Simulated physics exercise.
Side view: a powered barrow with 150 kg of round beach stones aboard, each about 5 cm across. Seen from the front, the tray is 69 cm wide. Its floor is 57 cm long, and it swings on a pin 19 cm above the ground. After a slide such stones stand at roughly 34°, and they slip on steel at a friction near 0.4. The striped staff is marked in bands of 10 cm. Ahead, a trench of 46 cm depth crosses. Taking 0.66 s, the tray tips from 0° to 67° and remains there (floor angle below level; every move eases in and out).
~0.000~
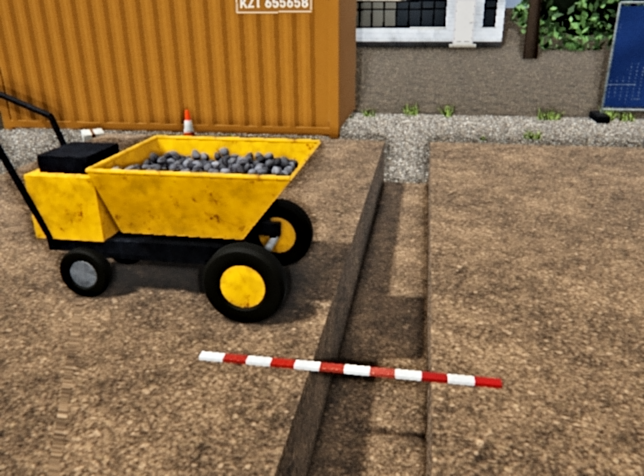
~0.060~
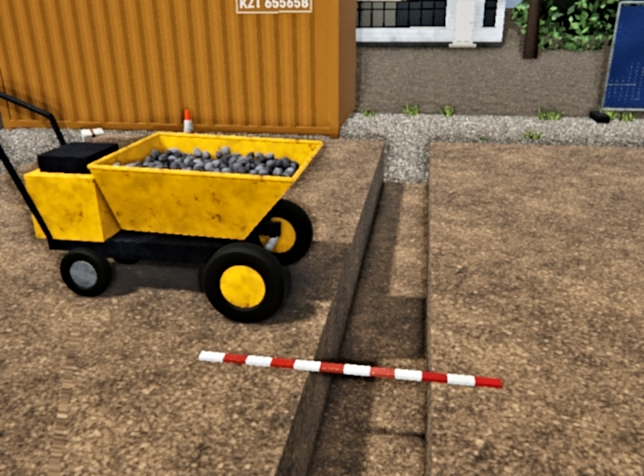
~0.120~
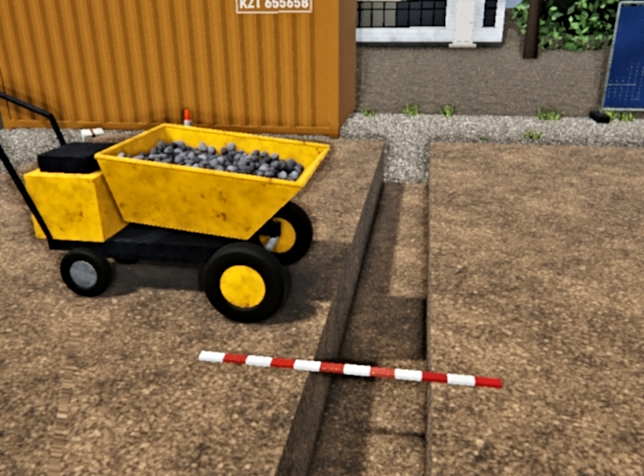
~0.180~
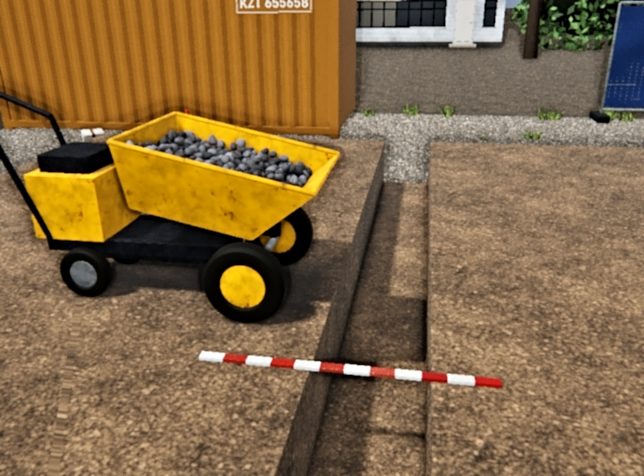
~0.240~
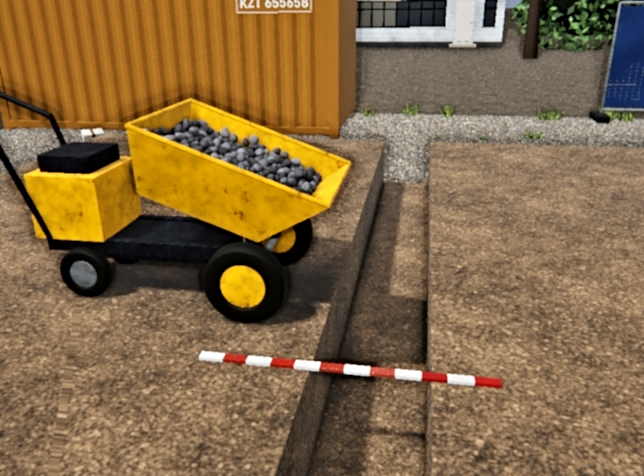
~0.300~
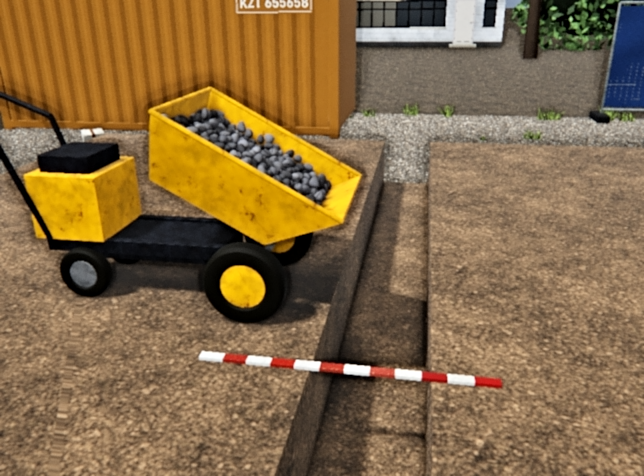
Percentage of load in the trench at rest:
64 %.
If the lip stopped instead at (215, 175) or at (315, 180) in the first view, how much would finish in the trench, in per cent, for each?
It'd be around 100 per cent and after that around 40 per cent.
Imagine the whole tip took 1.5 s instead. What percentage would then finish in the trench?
Then about 85 per cent.
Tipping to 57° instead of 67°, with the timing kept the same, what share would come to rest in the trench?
Roughly 55% would end there.
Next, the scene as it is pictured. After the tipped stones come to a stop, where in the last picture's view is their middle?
Somewhere around (414, 361) in the last picture.
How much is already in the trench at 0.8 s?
About 20%.
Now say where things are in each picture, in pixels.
The tray is at 0°, its lip at (290, 179); the top of the load is at (218, 161), in the first picture.
The tray is at 2°, its lip at (293, 181); the top of the load is at (207, 159); the stones move at 0.3 m/s on average, in the second picture.
The tray is at 6°, its lip at (302, 186); the top of the load is at (177, 152); the stones move at 0.7 m/s on average, in the third picture.
Lip at (315, 194), floor tilted 12°, highest stones at (175, 139); the stones move at 1.0 m/s on average, in the fourth picture.
The tray is at 20°, its lip at (329, 206); the top of the load is at (185, 129); the stones move at 1.2 m/s on average, in the fifth picture.
The tray is at 29°, its lip at (342, 222); the top of the load is at (203, 117); the stones move at 1.3 m/s on average, in the sixth picture.
After 0.5 s the floor is at 57°; 100 % in the tray; the foremost stones are at (359, 247).
After 0.8 s the floor is at 67°; 79 % in the tray, 20 % in the trench, 1 % past the trench; the foremost stones are at (440, 299).
After 1.1 s the floor is at 67°; 23 % in the tray, 41 % in the trench, 36 % past the trench; the foremost stones are at (611, 316).
After 3.1 s the floor is at 67°; 0 % in the tray, 64 % in the trench, 36 % past the trench; the foremost stones are past the picture's edge.
